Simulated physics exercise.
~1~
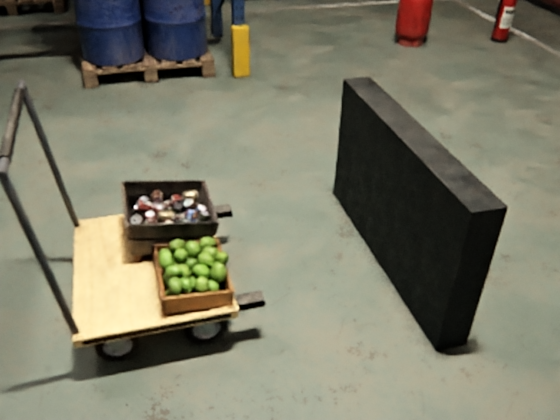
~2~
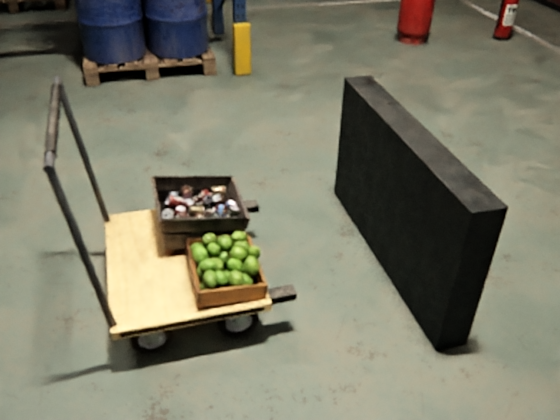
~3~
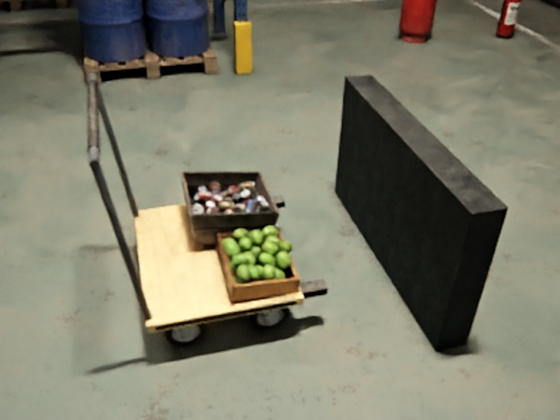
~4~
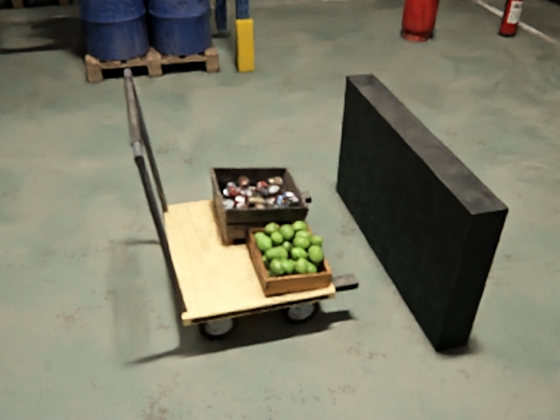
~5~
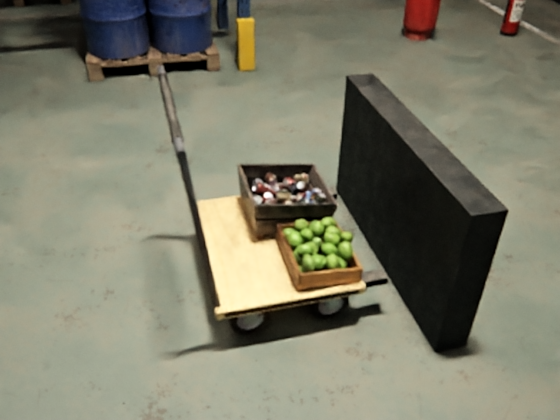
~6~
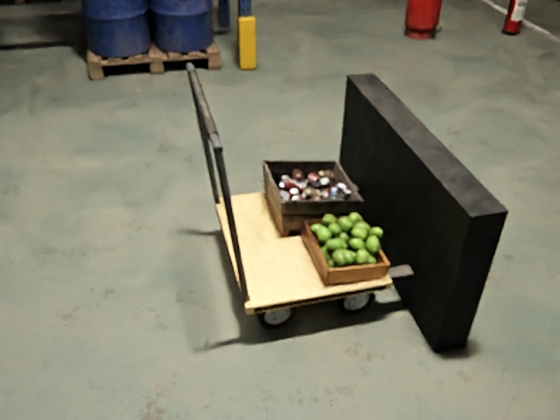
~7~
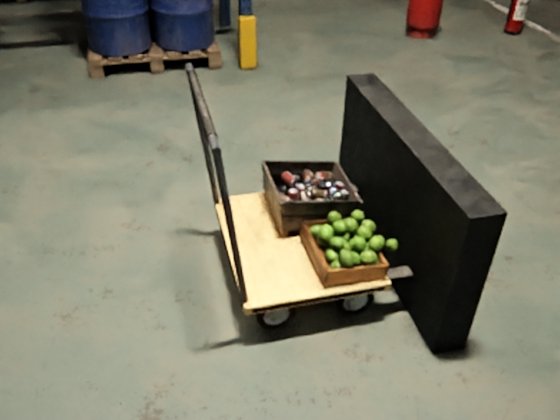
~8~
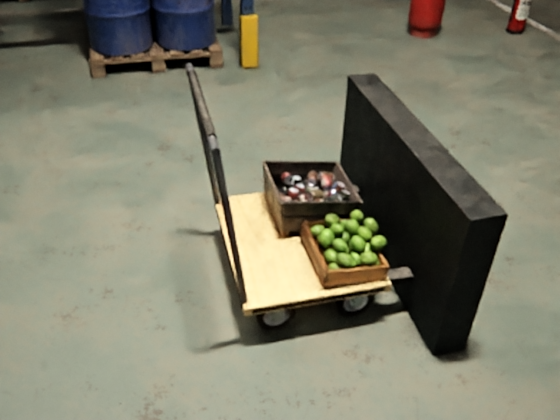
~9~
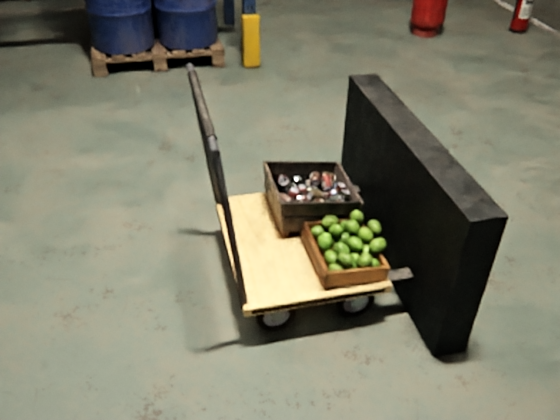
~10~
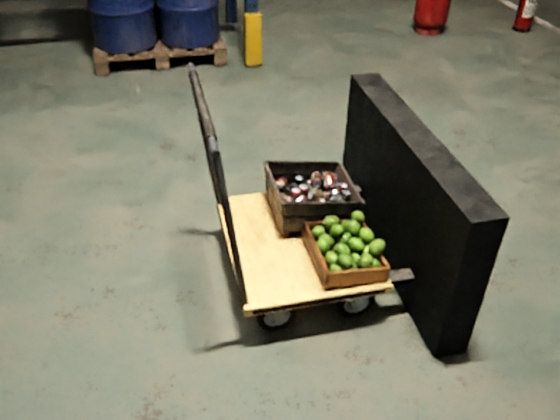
The clip opens on a flat wooden trolley with a tall handle, carrying a dark crate of small cans and a wooden crate of green limes across a warehouse floor. It rolls steadily right toward a thick black wall, both crates staying in place on the deck. The trolley stops abruptly as its front buffers meet the wall, and the loose goods jolt inside their crates. Limes surge to the right, and at least one goes over the wooden crate's edge and drops from sight. The cans shift but stay in, and the trolley ends still against the wall, most limes remaining aboard.
